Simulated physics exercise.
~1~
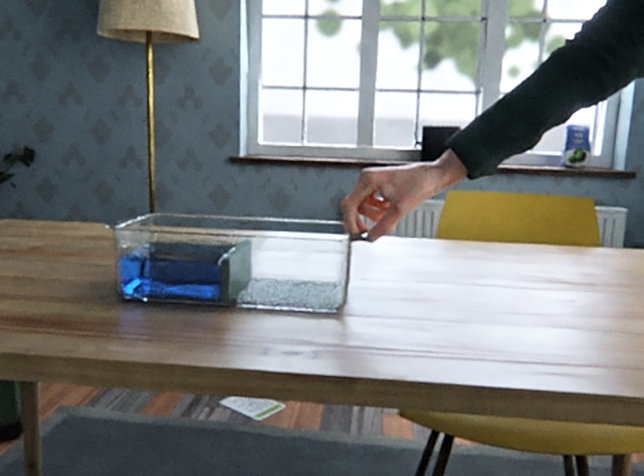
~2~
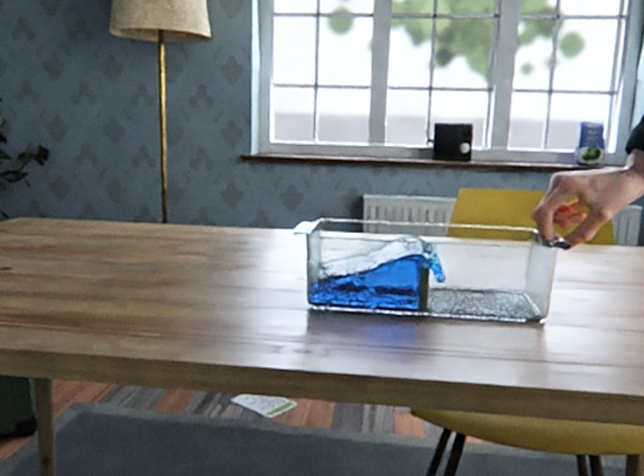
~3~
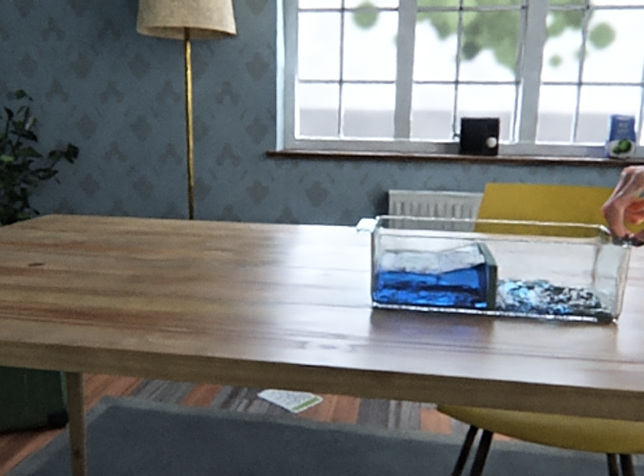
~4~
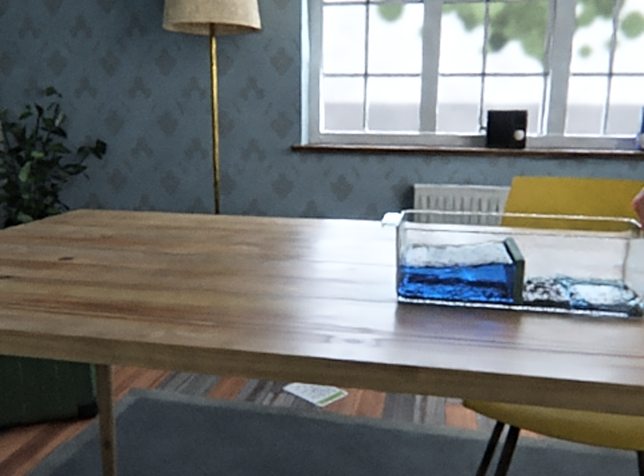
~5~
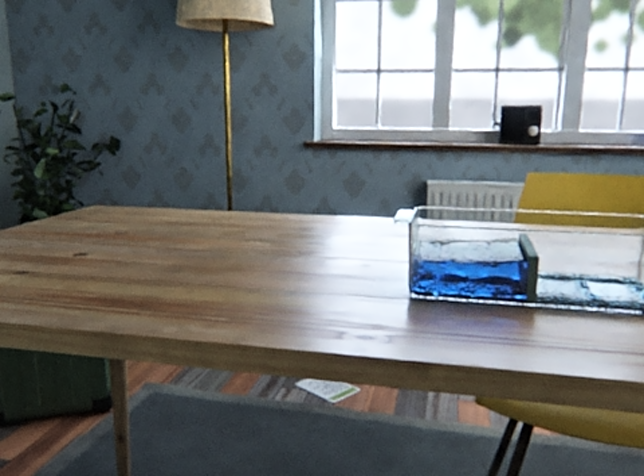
In this clip, a hand pulls a clear container to the right across a wooden table, and blue water held left of its divider sloshes and spills over. Most stays on the left, with a little left rippling on the right side.
